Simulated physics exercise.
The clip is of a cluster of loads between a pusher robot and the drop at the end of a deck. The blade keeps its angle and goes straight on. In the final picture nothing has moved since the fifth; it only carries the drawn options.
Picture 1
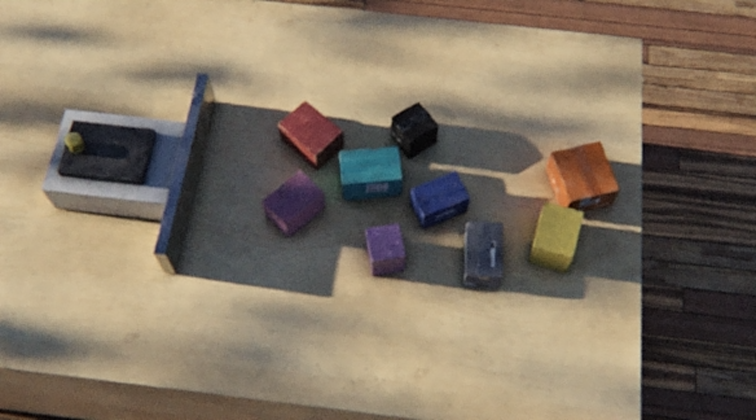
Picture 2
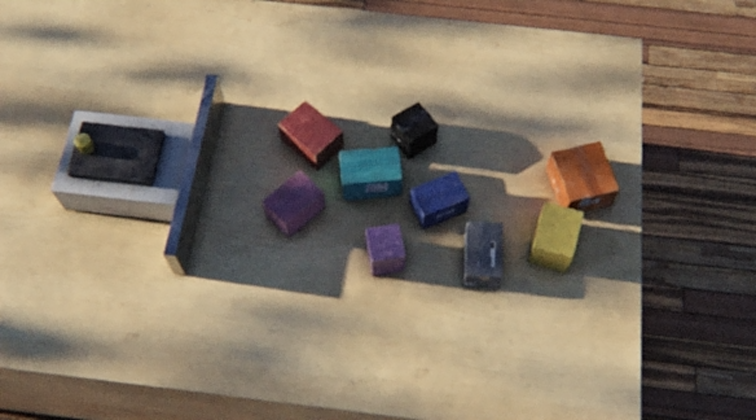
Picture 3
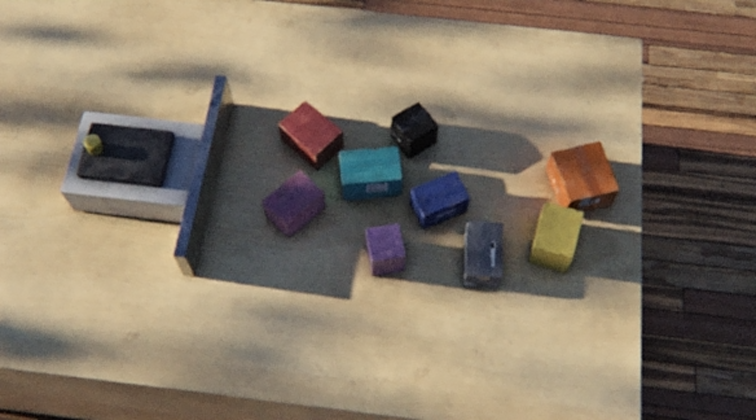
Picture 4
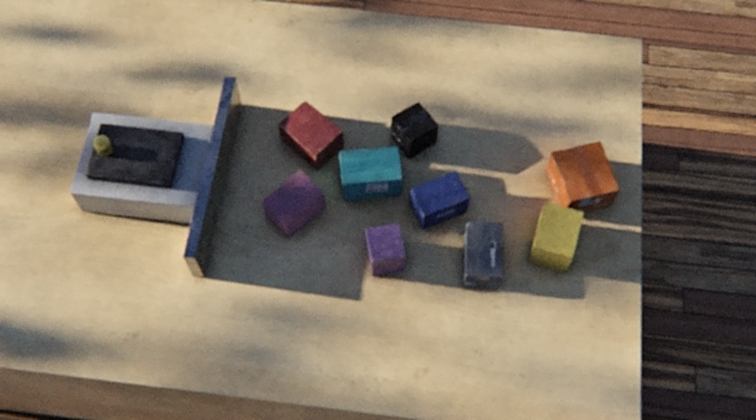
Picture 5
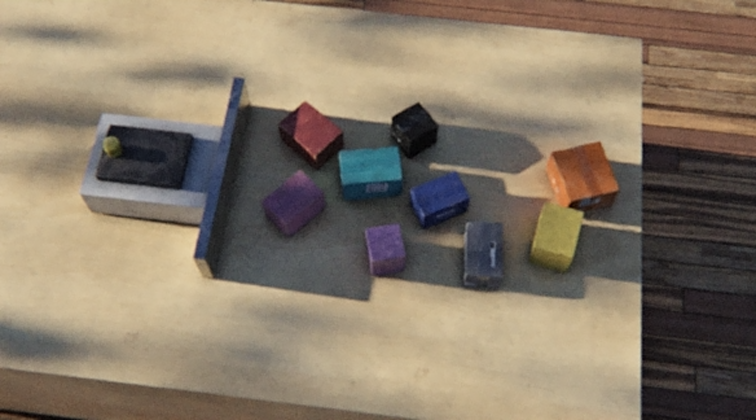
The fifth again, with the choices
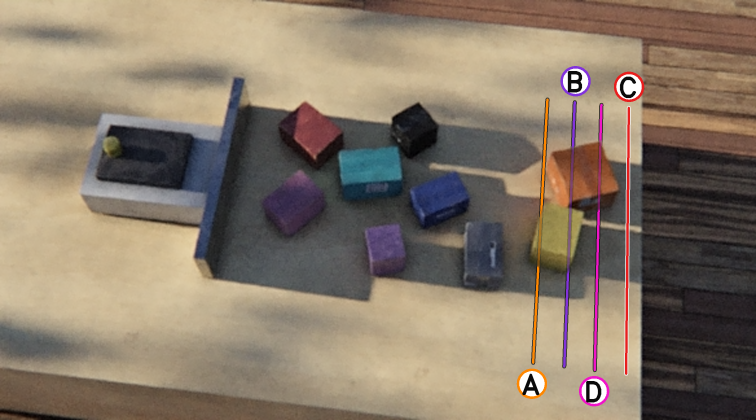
A pusher robot with a wide blue blade crept slowly to the right across a pale deck, closing some of the gap to a loose cluster of colourful boxes, which all stayed still.
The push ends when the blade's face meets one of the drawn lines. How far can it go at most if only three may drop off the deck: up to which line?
The farthest such stop is B.
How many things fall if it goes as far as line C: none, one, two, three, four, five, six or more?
In all, six or more.
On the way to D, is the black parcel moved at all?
Yes.
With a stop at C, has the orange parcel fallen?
By then, yes.
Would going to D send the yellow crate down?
Yes.
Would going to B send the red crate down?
No.
On the marked copy, A at (541, 222); B at (570, 226); C at (628, 232); D at (598, 229).
Taking B. A third of the way, robot (275, 170); black parcel (422, 131); red crate (388, 151).
Two thirds of the way, robot (401, 184); orange parcel (594, 178); yellow crate (584, 243).
When it is over, robot (502, 195); yellow crate over the edge; orange parcel over the edge; two fallen.
As for the rest, A is within the limit but short; C drops nine; D drops six.
